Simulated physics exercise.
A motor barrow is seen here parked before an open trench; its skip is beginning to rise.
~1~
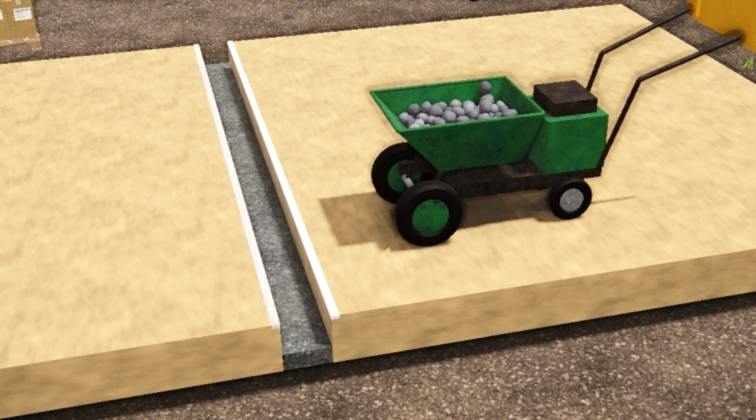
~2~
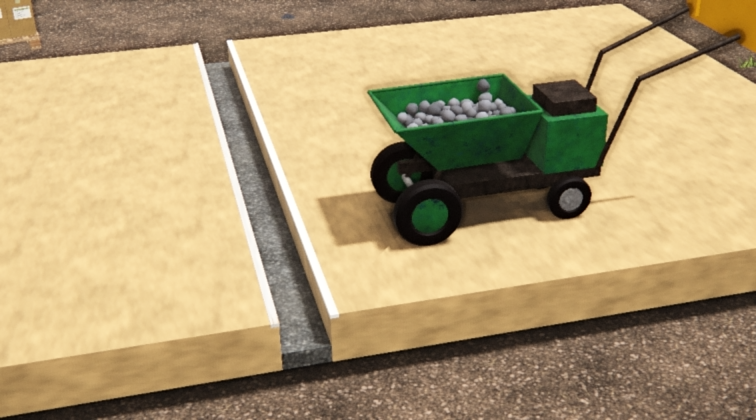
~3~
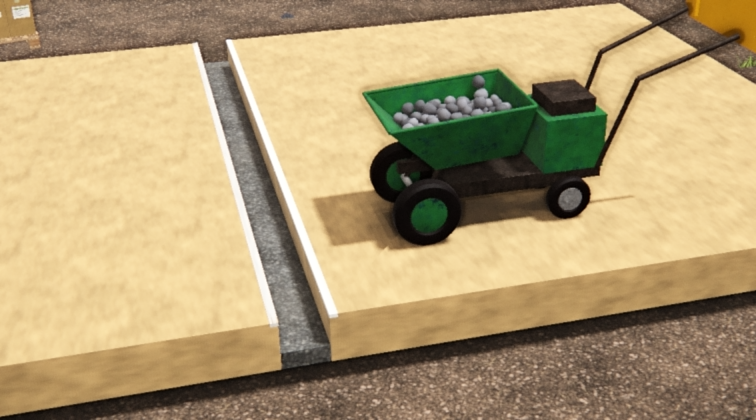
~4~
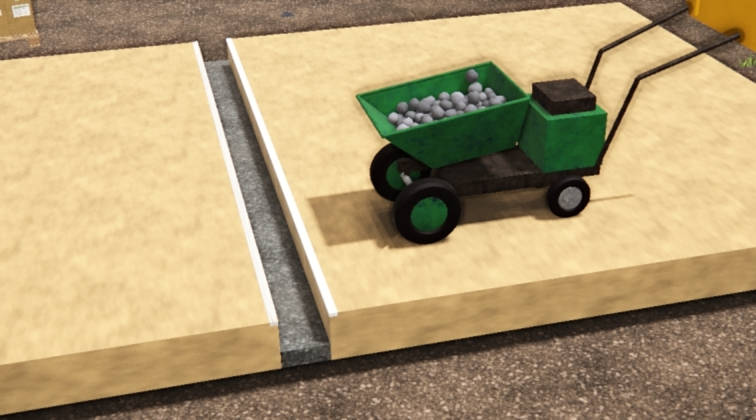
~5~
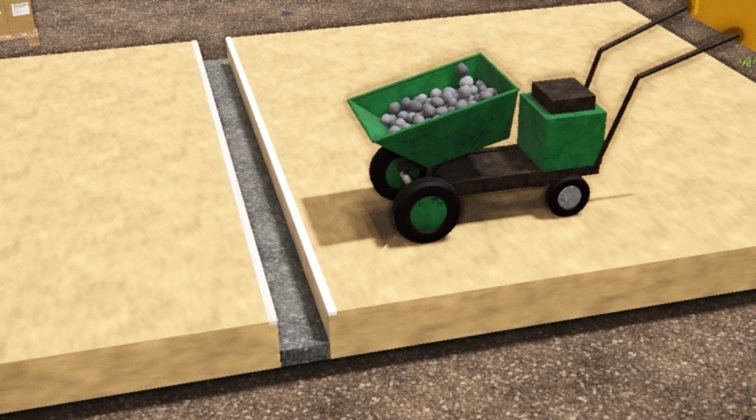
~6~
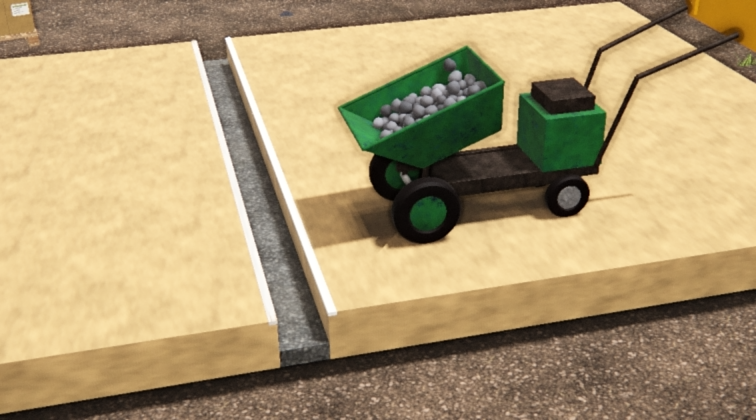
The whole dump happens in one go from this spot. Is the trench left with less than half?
No. Trench holds most.
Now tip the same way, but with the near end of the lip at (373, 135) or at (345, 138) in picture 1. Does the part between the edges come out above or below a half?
The first try ends with the greater portion between the edges, the second with the lesser portion.
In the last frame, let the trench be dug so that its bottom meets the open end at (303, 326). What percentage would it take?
Roughly 60 in a hundred.
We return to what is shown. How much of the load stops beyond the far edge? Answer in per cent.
About 5 %.
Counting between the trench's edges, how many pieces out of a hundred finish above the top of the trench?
About 5 per cent.
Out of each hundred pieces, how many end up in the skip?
Near 0 %.
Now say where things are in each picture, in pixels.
Lip of the skip at (398, 132), level; top of the load at (457, 113), round cobbles; first edge of the trench at (322, 282); far edge at (266, 291), the trench under half as wide as the skip, and about half as deep as wide, in the first frame.
Lip of the skip at (396, 132), tipped barely; top of the load at (471, 114), in the second frame.
Lip of the skip at (390, 133), tipped barely; top of the load at (467, 111), in the third frame.
Lip of the skip at (383, 136), tipped a little; top of the load at (461, 107), in the fourth frame.
Lip of the skip at (374, 141), tipped a little; top of the load at (462, 105), in the fifth frame.
Lip of the skip at (364, 149), tipped clearly; top of the load at (469, 95); first edge of the trench at (320, 279); far edge at (263, 287), in the sixth frame.
Soon after the last picture, skip tipped steeply; all in the skip.
A little later, skip tipped right over; most in the skip; a small part short of the trench; a small part in or heaped over the trench; a stray few falling.
Later still, skip tipped right over; a small part in the skip; a small part short of the trench; most in or heaped over the trench; a stray few beyond it.
At rest, skip tipped right over; a small part short of the trench; most in or heaped over the trench; a small part beyond it.
